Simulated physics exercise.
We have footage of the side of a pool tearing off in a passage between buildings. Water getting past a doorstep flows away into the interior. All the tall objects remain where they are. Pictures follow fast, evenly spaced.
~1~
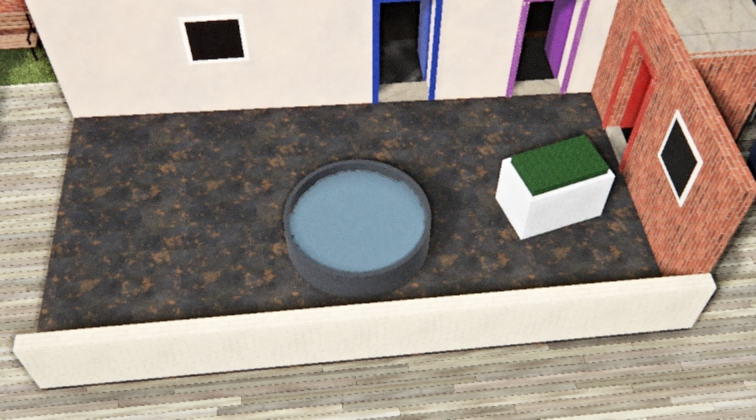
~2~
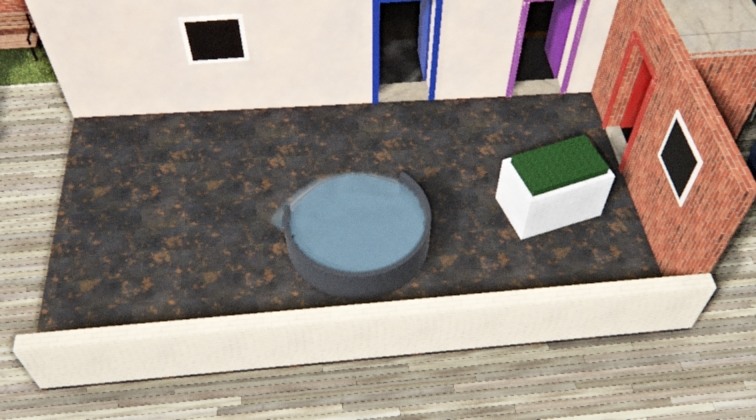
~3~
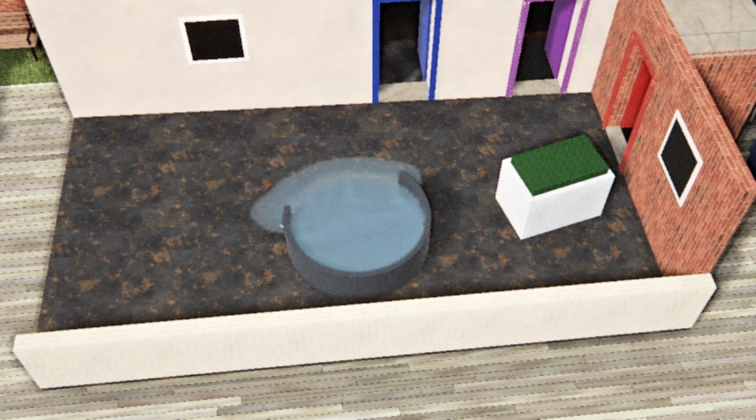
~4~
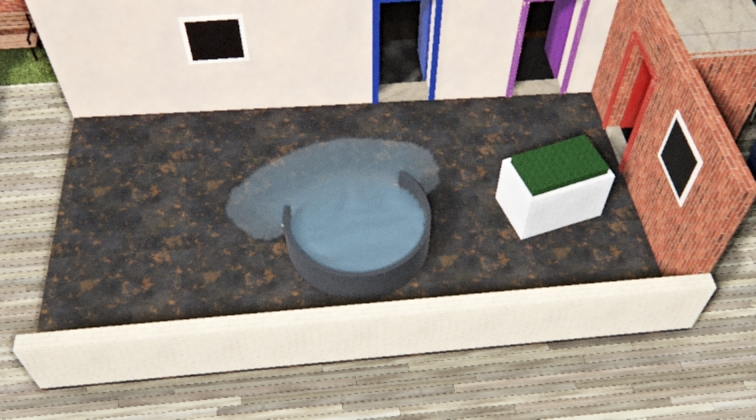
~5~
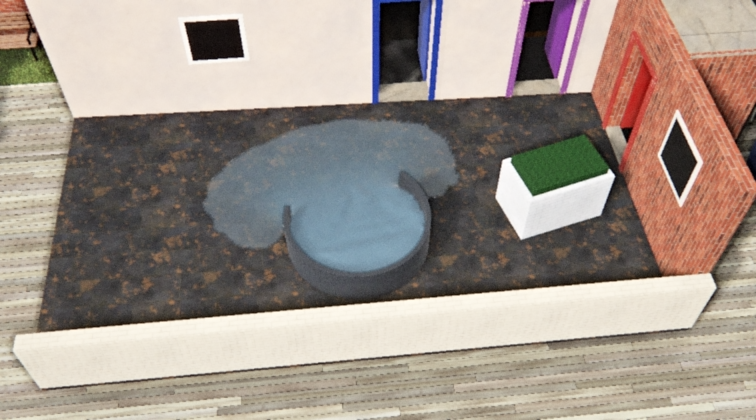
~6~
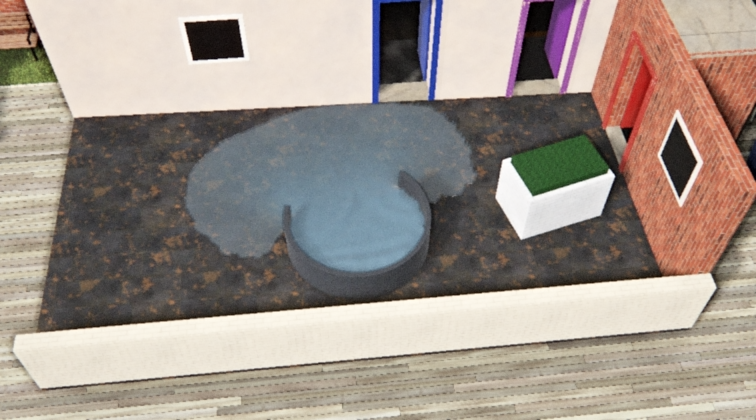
Water pouring from the broken far side of a round pool, spreading across a dark courtyard toward the cream building behind.
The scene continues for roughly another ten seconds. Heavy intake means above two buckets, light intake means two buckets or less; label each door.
Labels: Red door: Heavy, purple door: Light, blue door: Light.
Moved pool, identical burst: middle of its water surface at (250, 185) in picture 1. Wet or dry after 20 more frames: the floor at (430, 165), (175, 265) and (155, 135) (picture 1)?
My reading is hit by the flood first, missed by the flood next and hit by the flood last.
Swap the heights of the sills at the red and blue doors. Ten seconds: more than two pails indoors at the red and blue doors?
After that, red door remains below, blue door rises above.
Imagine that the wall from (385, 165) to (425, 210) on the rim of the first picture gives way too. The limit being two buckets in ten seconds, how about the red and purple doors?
In short: The red one ends up above, the purple one ends up above.
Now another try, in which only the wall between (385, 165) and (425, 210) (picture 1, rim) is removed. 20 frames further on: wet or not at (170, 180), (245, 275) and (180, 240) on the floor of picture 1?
Point one not reached; point two not reached; point three not reached.
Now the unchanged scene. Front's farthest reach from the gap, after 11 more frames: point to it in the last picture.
Somewhere close to (591, 97).
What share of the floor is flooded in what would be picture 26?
It should be close to 45 %.
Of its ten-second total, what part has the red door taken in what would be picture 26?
5 %.
A moment on, water covers 30 % of the floor; the red door not reached, the purple door not reached, the blue door wet at the sill, nothing in.
Next, water covers 35 % of the floor; the red door not reached, the purple door wet at the sill, nothing in, the blue door under two buckets in.
Then, water covers 45 % of the floor; the red door under two buckets in, the purple door wet at the sill, nothing in, the blue door under two buckets in.
Later, water covers 75 % of the floor; the red door far over two buckets in, the purple door wet at the sill, nothing in, the blue door under two buckets in.
In the end, water covers 65 % of the floor; the red door far over two buckets in, the purple door wet at the sill, nothing in, the blue door under two buckets in.
